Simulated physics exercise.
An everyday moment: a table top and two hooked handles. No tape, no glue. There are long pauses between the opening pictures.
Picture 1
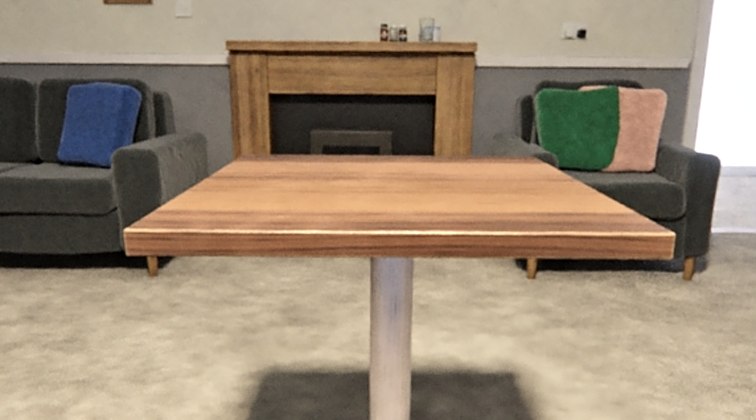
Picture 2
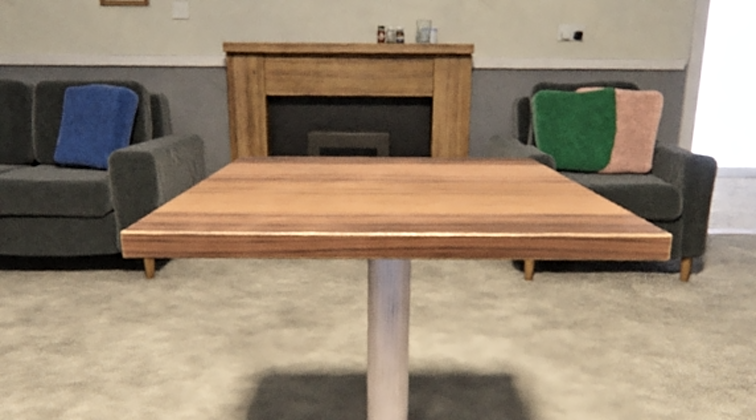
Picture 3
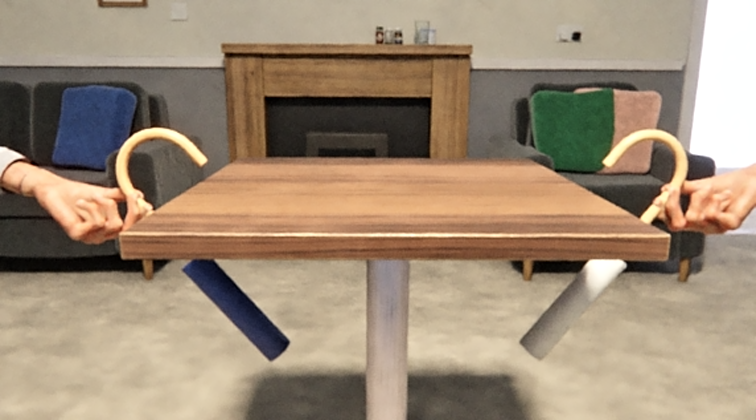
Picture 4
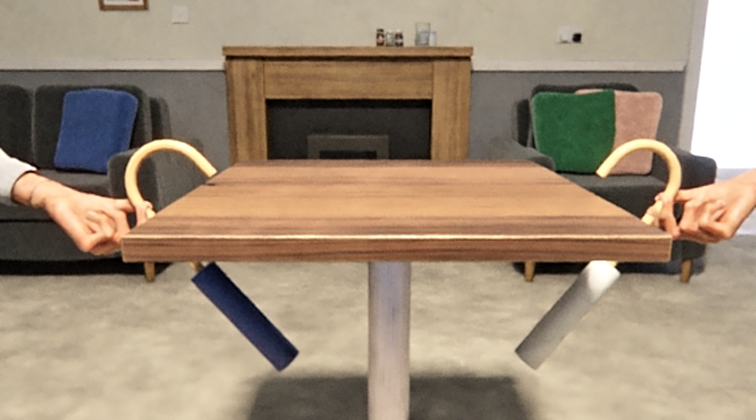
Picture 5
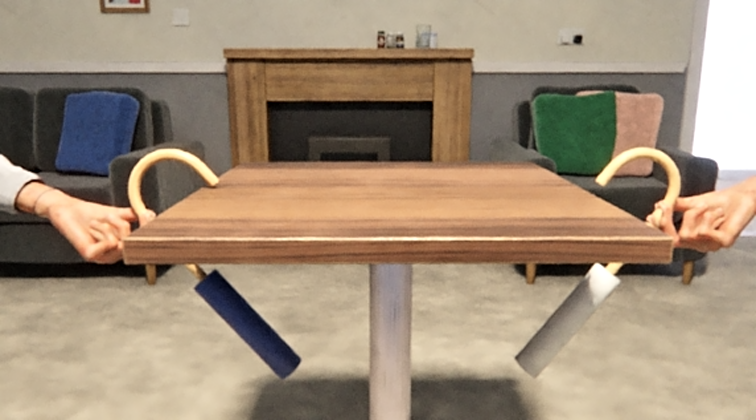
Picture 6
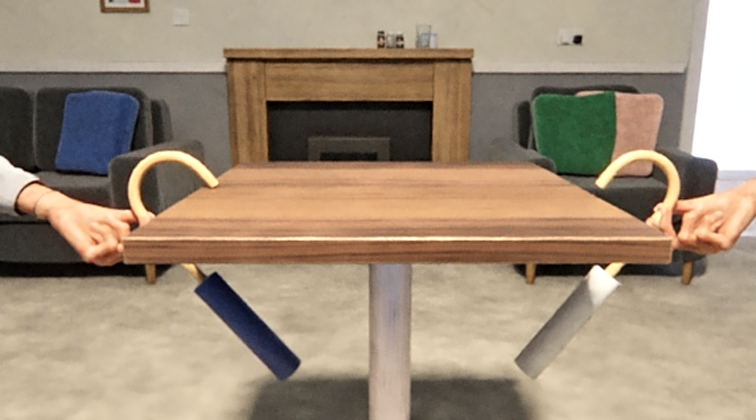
To begin with, a wooden table stands empty before a fireplace and two dark sofas. Then a hand at each side holds a hooked handle at the table's edges, a blue umbrella on the left and a white one on the right, and both shift slightly downward before staying nearly still.
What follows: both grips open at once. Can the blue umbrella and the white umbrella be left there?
Outcome: The blue umbrella stays hooked on the edge and the white umbrella falls to the floor.
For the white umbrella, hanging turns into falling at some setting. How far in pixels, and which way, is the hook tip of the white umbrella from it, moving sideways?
Some 20 pixels, left.
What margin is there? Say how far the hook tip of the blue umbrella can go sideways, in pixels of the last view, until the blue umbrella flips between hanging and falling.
About 16 pixels left.
Then, 0.40 s later than the last frame, blue umbrella at rest near (228, 264); white umbrella dropping.
Then, 0.80 s later than the last frame, blue umbrella at rest near (228, 264); white umbrella fallen.
When it is over, the blue umbrella hangs from the table, near (228, 264); the white umbrella slips off.
